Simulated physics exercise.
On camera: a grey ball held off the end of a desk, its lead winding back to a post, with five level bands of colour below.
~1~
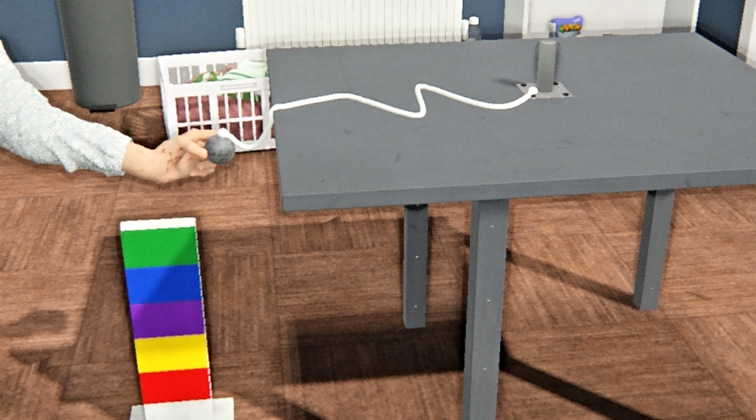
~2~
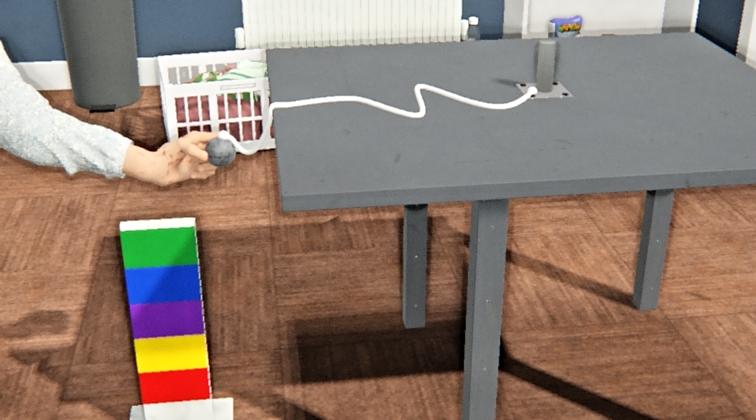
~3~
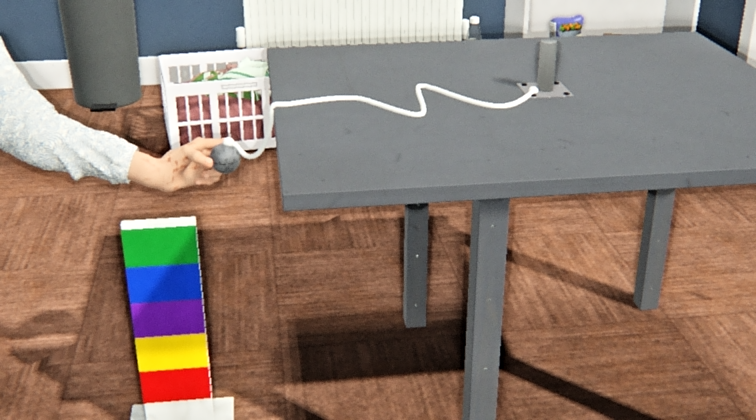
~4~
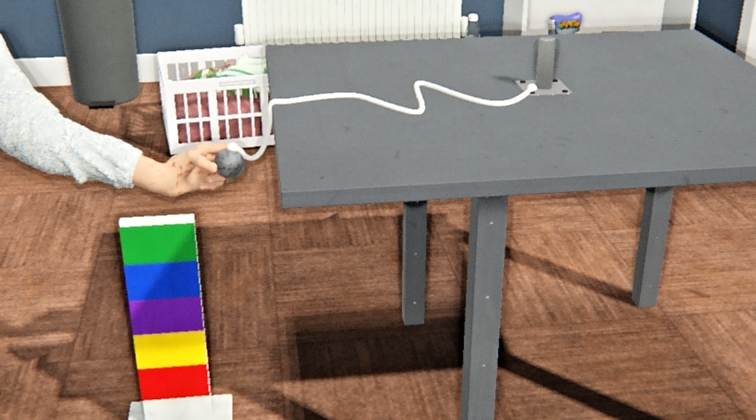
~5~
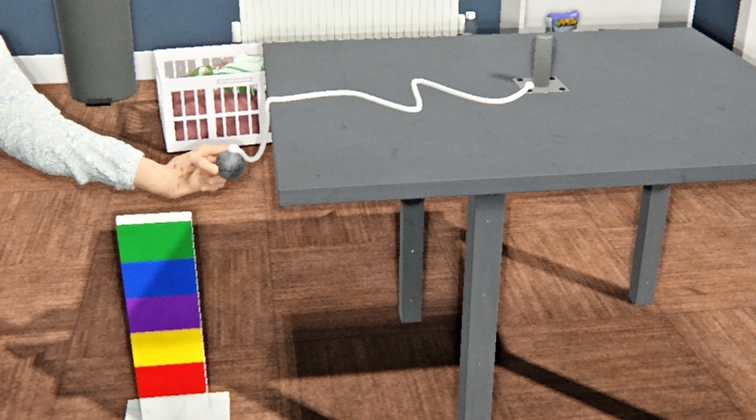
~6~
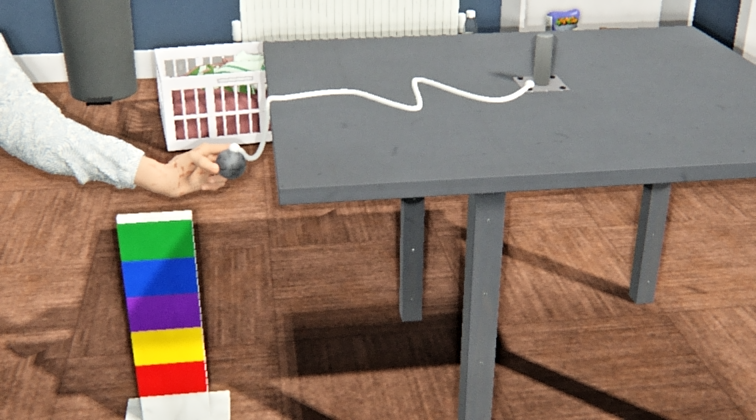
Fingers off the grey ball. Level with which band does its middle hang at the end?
The yellow one.
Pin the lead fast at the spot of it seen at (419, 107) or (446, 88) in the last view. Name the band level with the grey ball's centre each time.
Try by try: Green; purple.
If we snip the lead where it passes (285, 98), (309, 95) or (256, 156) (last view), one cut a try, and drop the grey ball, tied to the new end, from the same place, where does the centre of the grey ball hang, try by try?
The places are (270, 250), (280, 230) and (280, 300).
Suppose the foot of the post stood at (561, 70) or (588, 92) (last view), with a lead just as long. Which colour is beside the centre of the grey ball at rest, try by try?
Taking them in turn: Purple; purple.
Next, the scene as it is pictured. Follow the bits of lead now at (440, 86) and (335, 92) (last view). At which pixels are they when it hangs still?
They go to (400, 93) and to (274, 187).
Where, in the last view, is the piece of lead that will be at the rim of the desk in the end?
It lies at about (405, 108).
A little later, ball near (246, 307); level with purple.
Next, ball near (301, 321); level with yellow.
Later still, ball near (271, 333); level with yellow.
When it is over, ball near (282, 331); level with yellow. The lead holds its middle at yellow.
